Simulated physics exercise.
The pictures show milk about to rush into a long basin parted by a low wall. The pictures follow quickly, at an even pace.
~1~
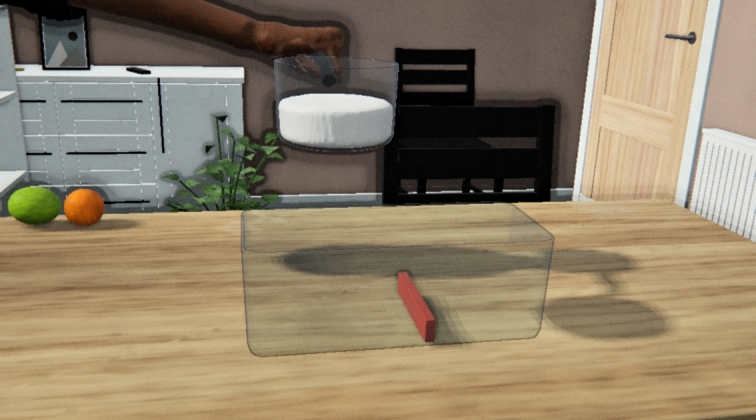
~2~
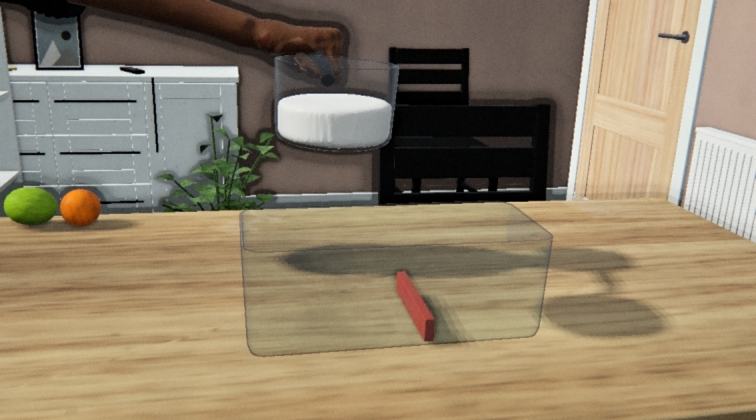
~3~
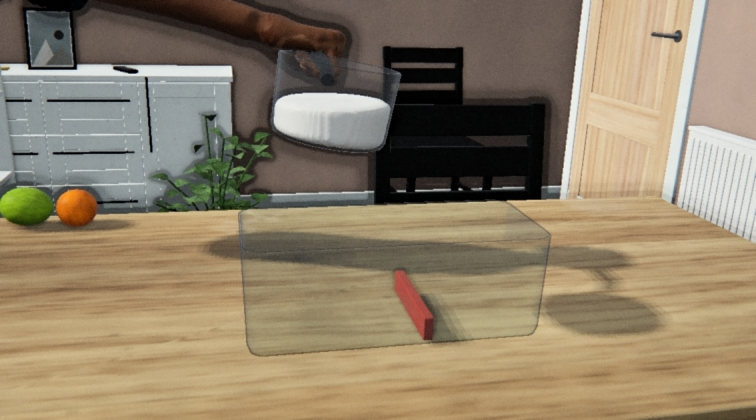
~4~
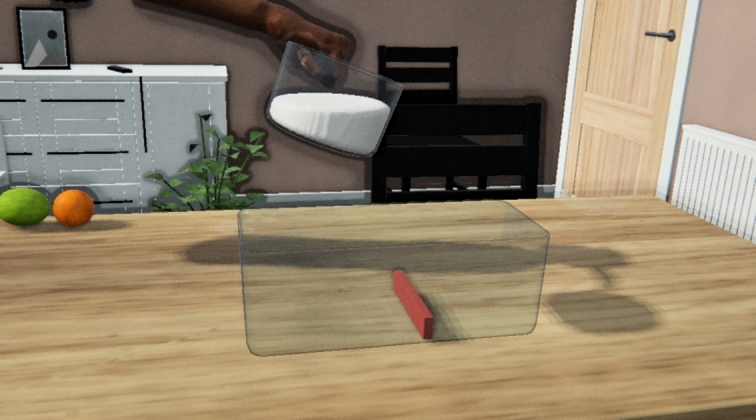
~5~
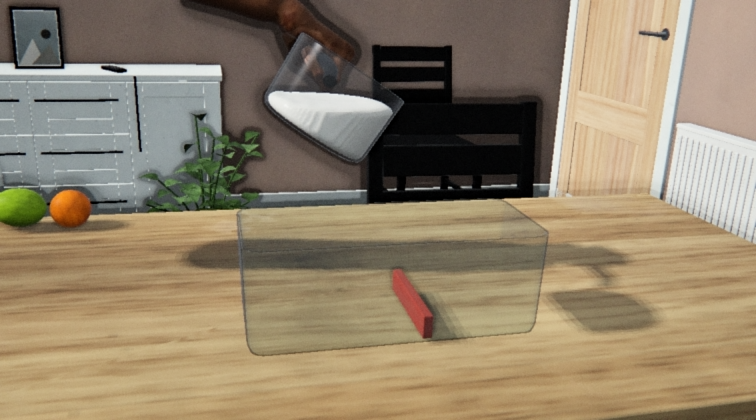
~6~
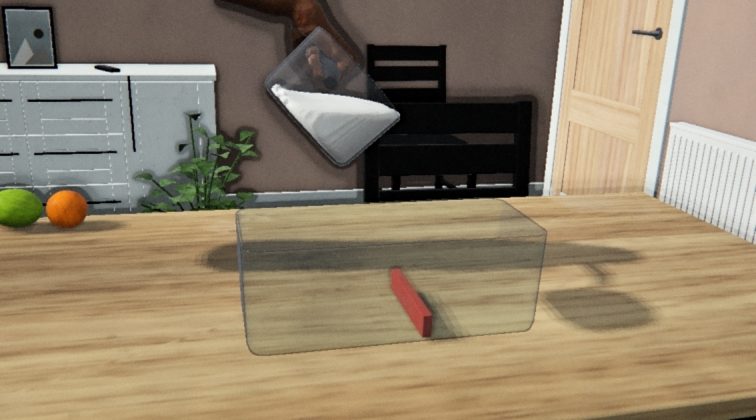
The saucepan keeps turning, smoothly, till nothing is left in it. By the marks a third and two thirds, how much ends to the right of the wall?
It comes to over two thirds.
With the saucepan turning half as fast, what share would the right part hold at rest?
Roughly 85 in a hundred.
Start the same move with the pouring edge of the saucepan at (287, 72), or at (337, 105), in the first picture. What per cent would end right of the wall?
Near 15 % and 10 %.
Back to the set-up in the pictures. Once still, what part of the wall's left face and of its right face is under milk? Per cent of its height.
The left part 10 per cent, the right part 80.
A moment on, the saucepan is tipped on its side and 42 per cent is still to pour, 0 is left of the wall and 18 right of it.
Next, the saucepan is tipped on its side and 17 per cent is still to pour, 9 is left of the wall and 61 right of it.
Then the saucepan is tipped on its side and 5 per cent is still to pour, 10 is left of the wall and 79 right of it.
Later the saucepan is tipped on its side and 2 per cent is still to pour, 10 is left of the wall and 86 right of it.
Finally, 14 per cent lies left of the wall, 85 right of it and 1 outside.
